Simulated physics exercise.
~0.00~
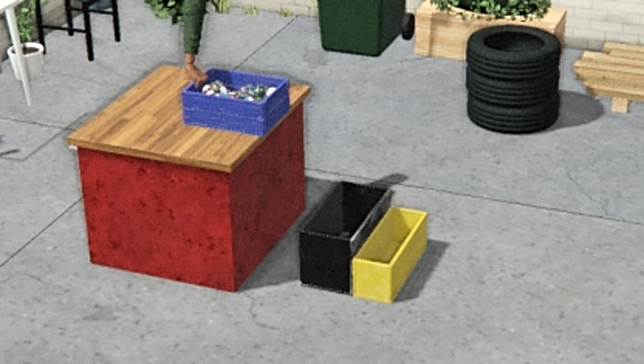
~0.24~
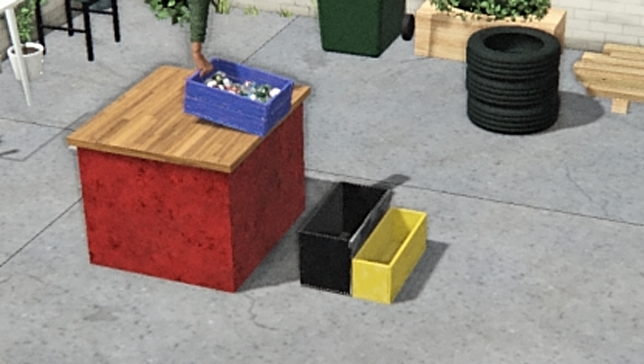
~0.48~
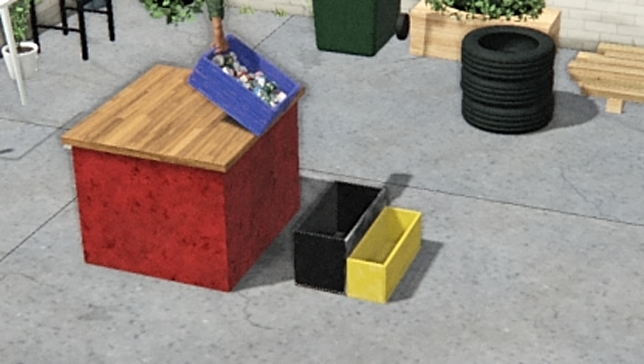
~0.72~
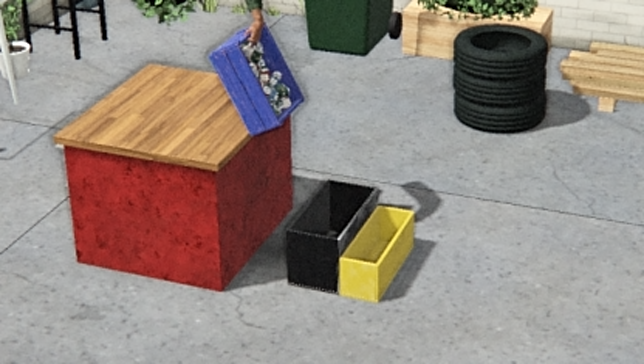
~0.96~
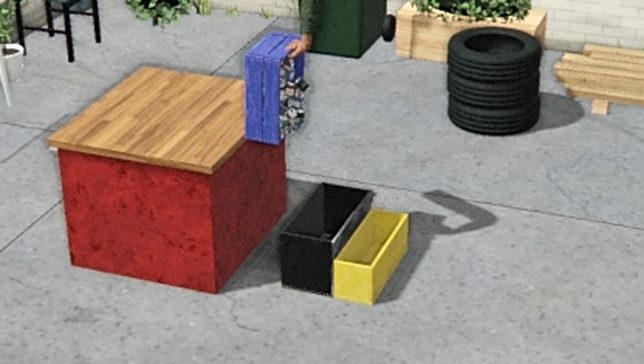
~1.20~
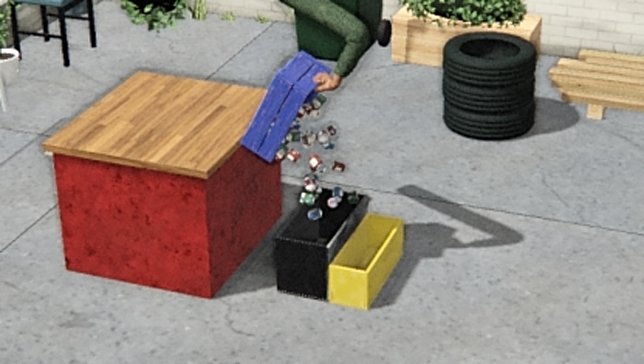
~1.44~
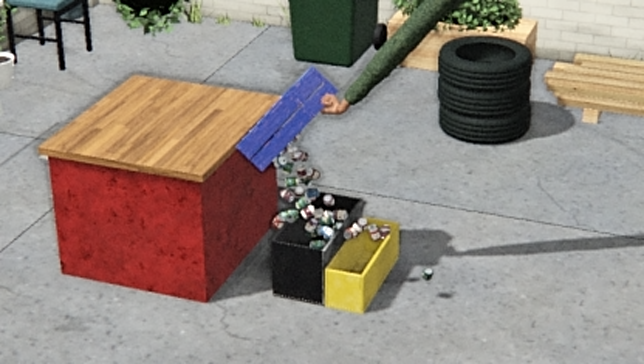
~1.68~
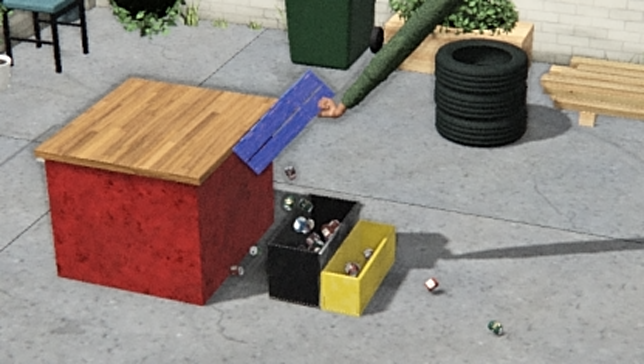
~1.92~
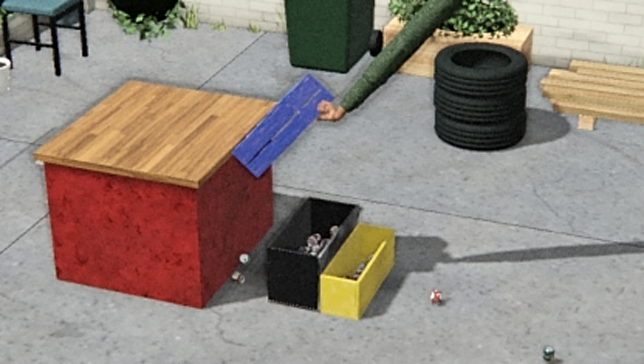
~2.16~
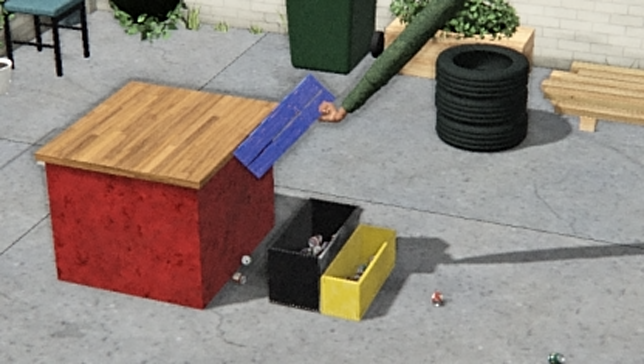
A hand in a green sleeve grips a blue crate of small cans on a wood-topped red bench in a paved yard, seen from above. A black tote and a smaller yellow trough stand on the ground to the right, with stacked tires and planters behind. The hand tips the crate rightward over the bench edge until cans tumble out. Most drop into the black tote, some reach the yellow trough, and a few scatter on the paving on both sides. The arm holds the crate steeply tilted as the last cans settle.
